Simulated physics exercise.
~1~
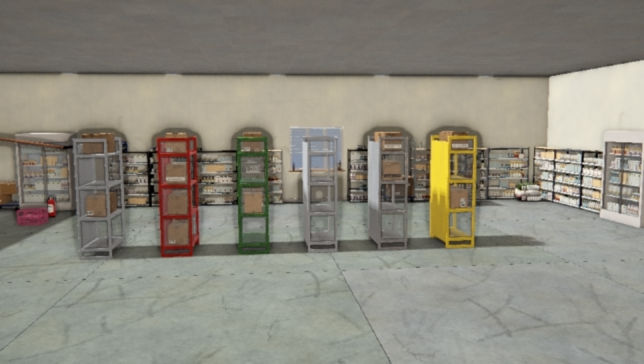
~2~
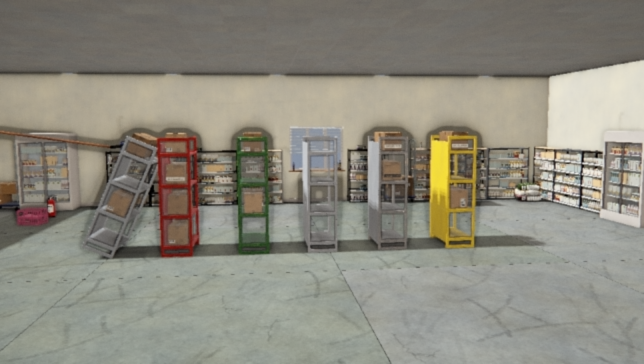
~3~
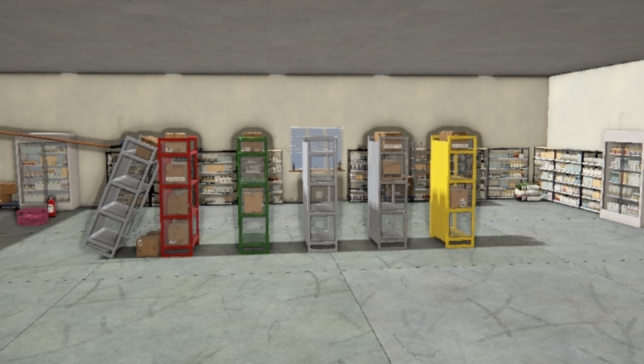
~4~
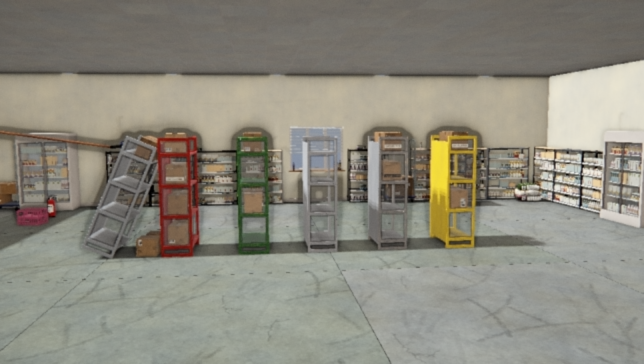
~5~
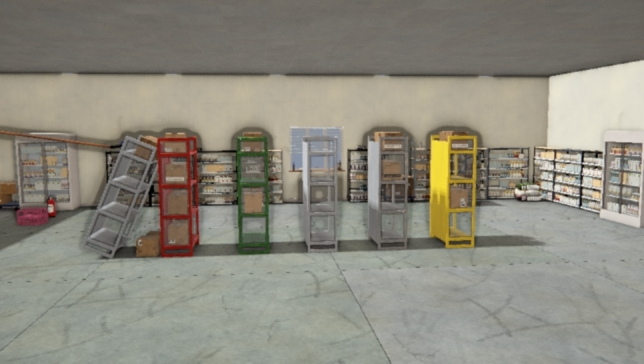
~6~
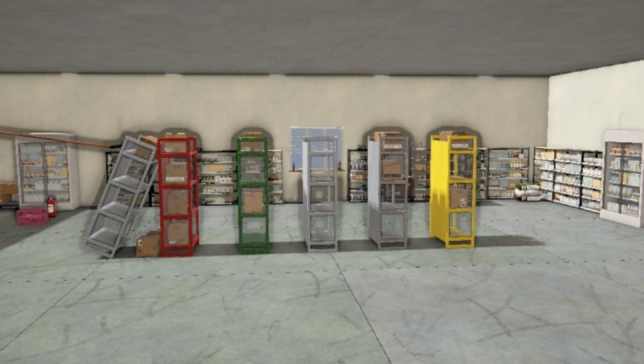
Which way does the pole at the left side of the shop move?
The pole moves to the right, towards the row of racks.
